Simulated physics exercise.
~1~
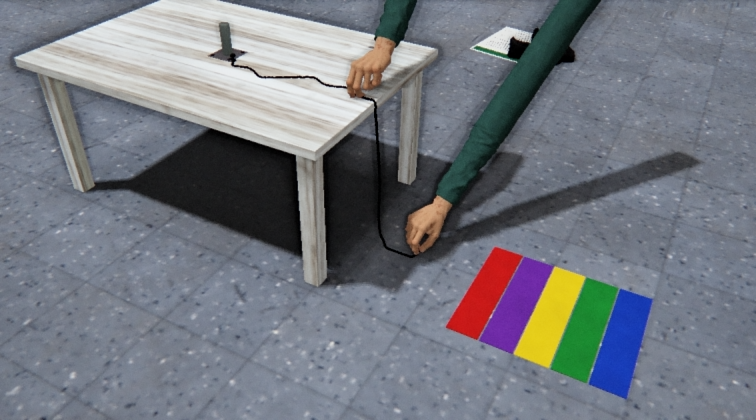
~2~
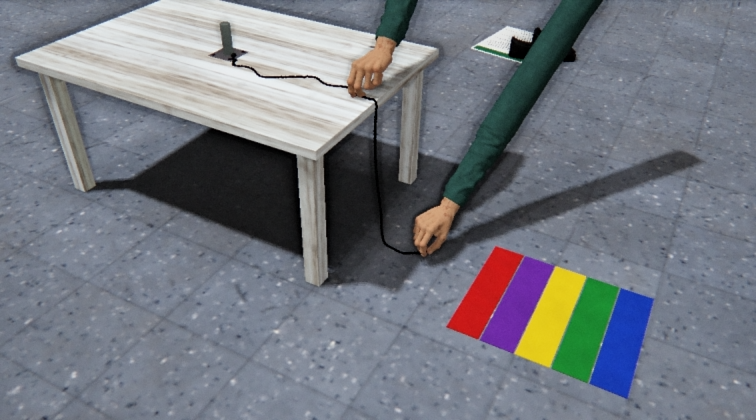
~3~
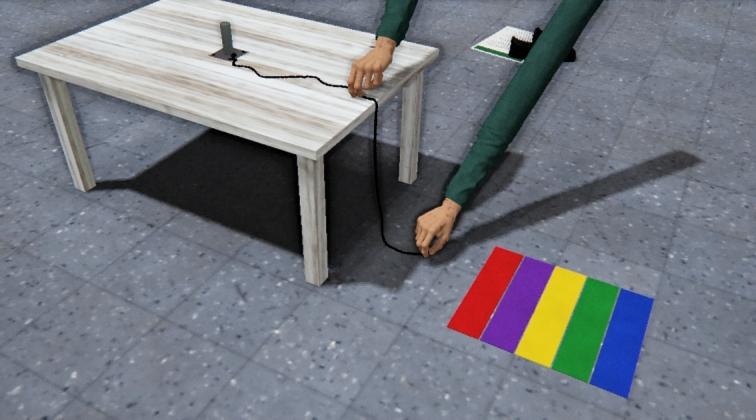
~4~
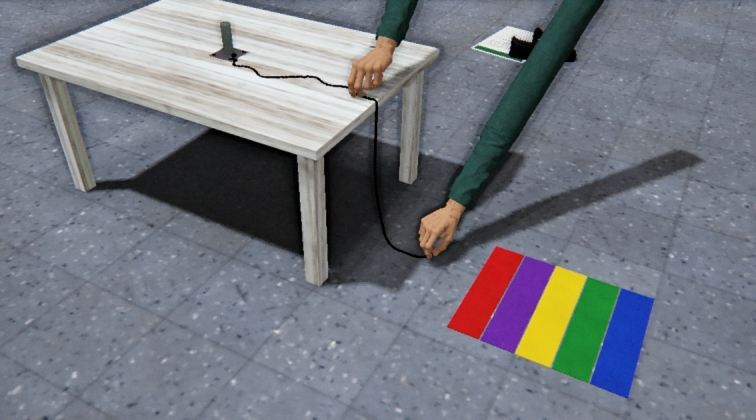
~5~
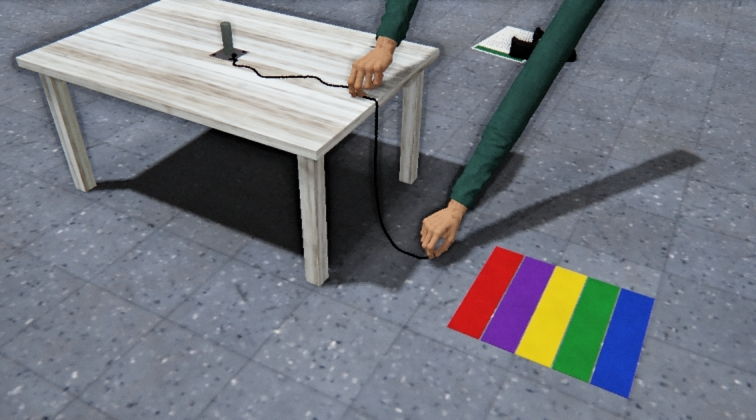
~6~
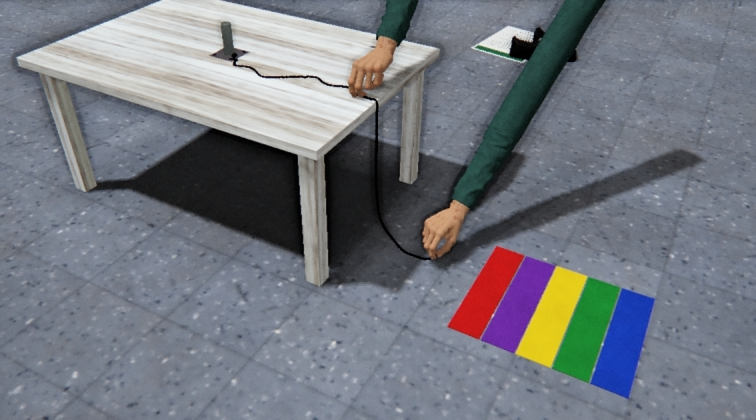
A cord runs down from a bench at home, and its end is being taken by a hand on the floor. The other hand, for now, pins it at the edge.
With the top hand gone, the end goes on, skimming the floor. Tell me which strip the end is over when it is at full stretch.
It is over the yellow strip.
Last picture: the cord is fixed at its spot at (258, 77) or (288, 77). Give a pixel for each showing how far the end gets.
Try by try: (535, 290), (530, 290).
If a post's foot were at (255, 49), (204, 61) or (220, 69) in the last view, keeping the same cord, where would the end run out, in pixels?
Approximate places, in that order: (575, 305), (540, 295), (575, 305).
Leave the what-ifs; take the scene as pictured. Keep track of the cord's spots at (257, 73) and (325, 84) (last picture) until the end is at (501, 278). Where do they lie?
They move to (284, 68) and (350, 89) respectively.
Soon after, end near (501, 278); over red.
After that, end near (536, 291); over purple.
At the stop, end near (556, 298); over yellow. It gets as far as the yellow strip.
